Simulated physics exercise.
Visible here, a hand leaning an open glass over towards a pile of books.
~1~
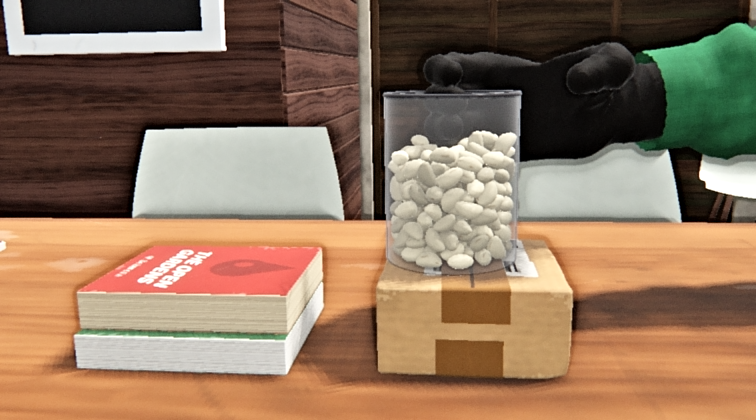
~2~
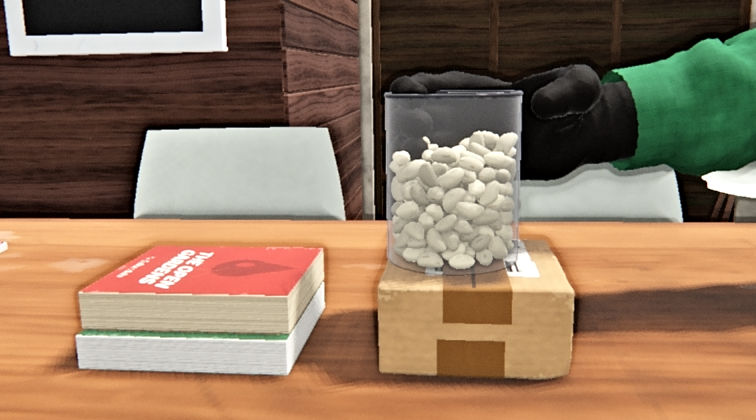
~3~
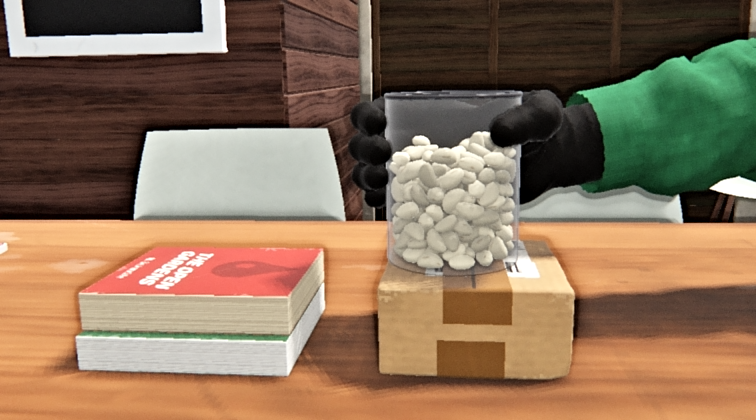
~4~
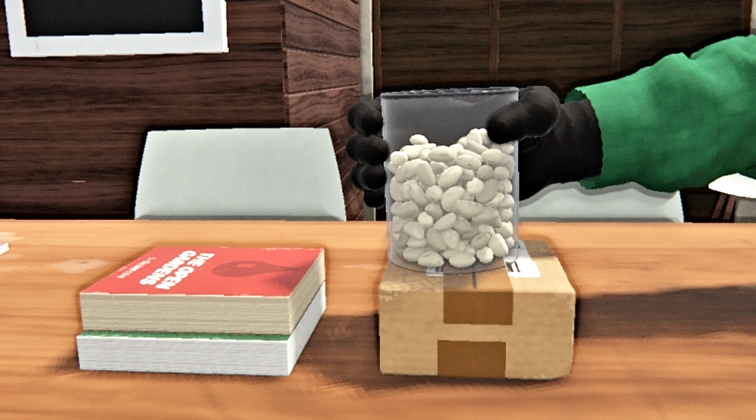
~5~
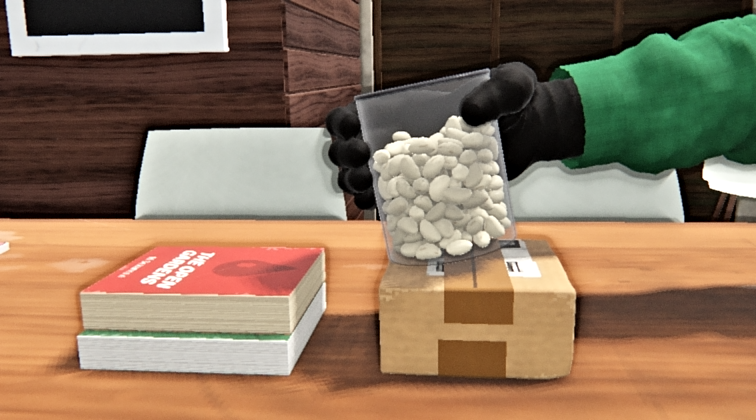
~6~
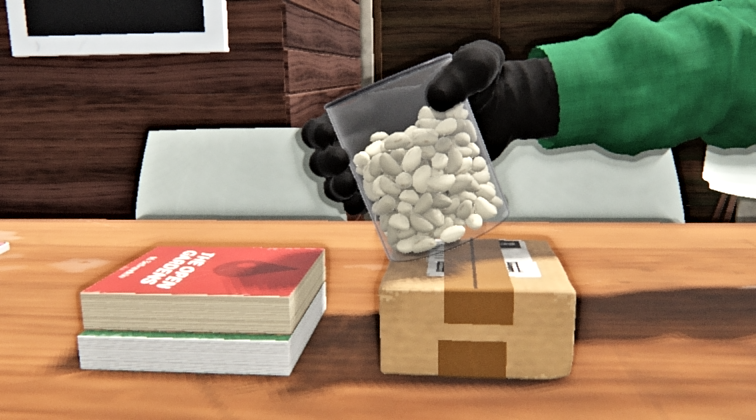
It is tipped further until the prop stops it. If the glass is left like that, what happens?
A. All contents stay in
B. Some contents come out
Answer: B.
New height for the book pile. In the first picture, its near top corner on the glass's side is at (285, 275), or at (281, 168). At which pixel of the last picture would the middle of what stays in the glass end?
The middle would end roughly at (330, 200) the first time, then roughly at (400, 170).
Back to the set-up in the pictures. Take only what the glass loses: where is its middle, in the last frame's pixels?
(204, 259).
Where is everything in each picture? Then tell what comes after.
Glass at (451, 177), three quarters full of white beans; book pile at (213, 284), its top below the glass's foot, in the first frame.
Glass at (452, 177), upright; rim at (387, 95); top of the contents at (460, 163), in the second frame.
Glass at (452, 177), upright; rim at (387, 96); book pile at (214, 286), in the third frame.
Glass at (451, 175), upright; rim at (383, 96); top of the contents at (455, 162), in the fourth frame.
Glass at (437, 166), leaning 11°; rim at (358, 98); book pile at (216, 285), in the fifth frame.
Glass at (418, 159), leaning 21°; rim at (328, 107); book pile at (216, 285), its top below the glass's foot, in the sixth frame.
Then, 0.36 s past the last view, the glass leans 42°; everything is still inside.
Then, 0.82 s past the last view, the glass leans 69°; everything is still inside.
Then, 1.31 s past the last view, the glass leans 96°; a stray few of the white beans out of it.
Finally, the glass rests on the book pile at 98°; a small part of the white beans out of it.
